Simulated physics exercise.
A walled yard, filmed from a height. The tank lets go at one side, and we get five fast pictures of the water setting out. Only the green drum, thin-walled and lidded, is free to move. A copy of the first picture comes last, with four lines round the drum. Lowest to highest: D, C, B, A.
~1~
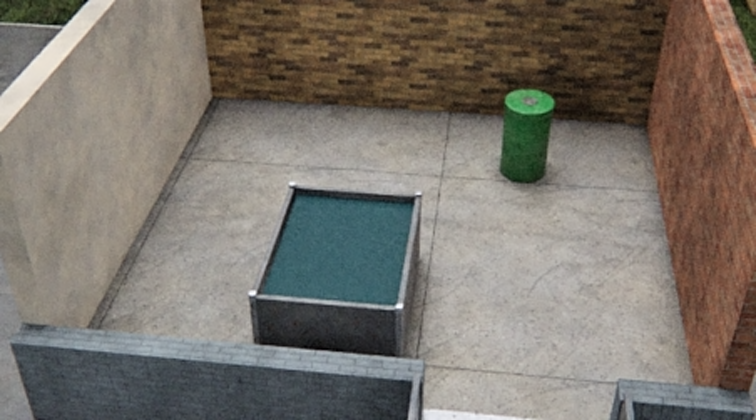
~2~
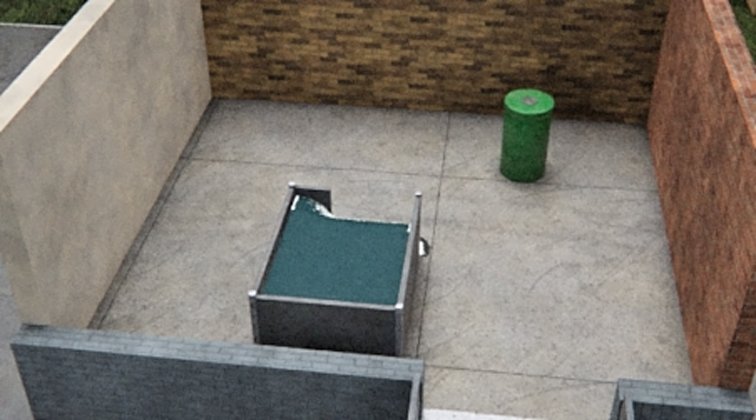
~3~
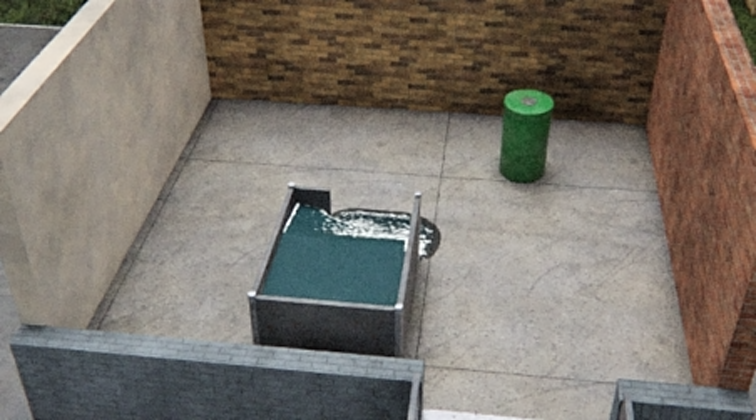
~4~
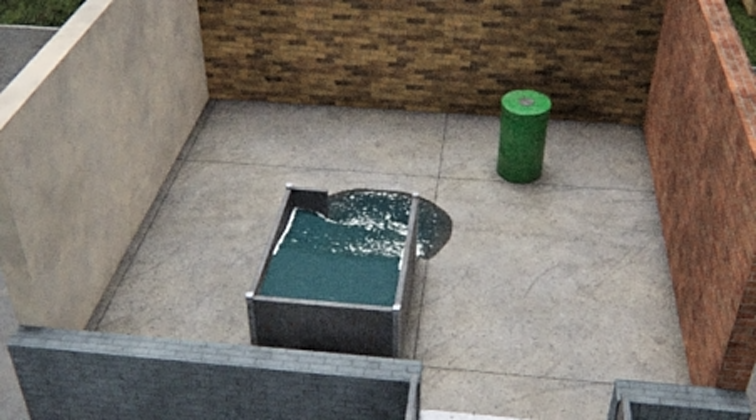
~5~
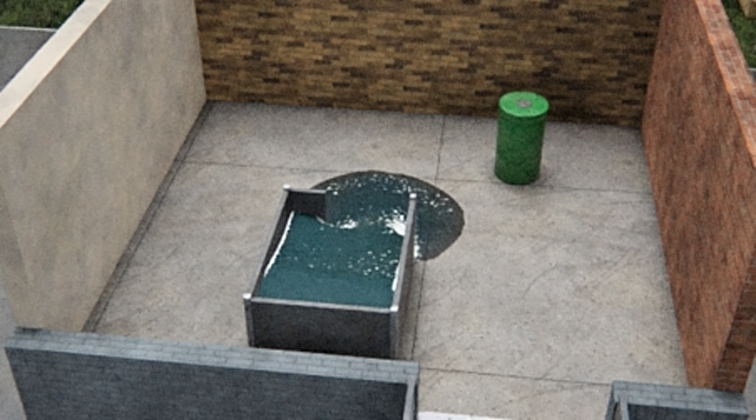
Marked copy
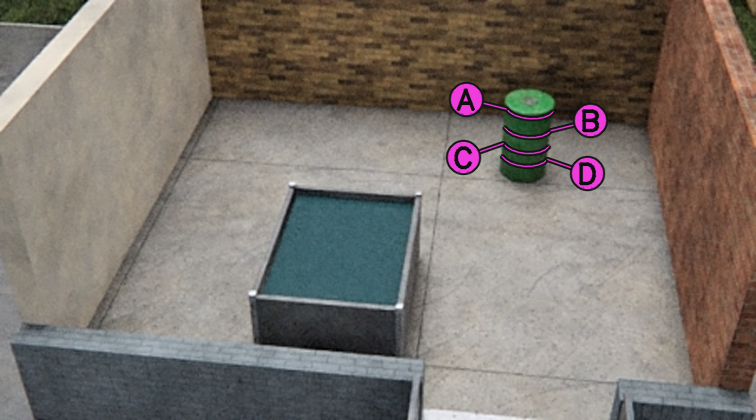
Dark teal water pours out through an opening at the far end of a rectangular tank in a walled yard, spreading in a widening rounded puddle across the concrete, while a green drum stands near the back brick wall.
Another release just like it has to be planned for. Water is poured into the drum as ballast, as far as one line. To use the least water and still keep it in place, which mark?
It is D.
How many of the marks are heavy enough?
All four.
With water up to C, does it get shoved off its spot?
No, that is safe.
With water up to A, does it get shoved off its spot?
No, not at all.
On the marked copy, A at (529, 118); B at (527, 137); C at (525, 153); D at (524, 166); from the bottom up D, C, B, A.
For mark A, it does not move.
For mark B, it does not move.
For mark C, it does not move.
For mark D, it does not move.
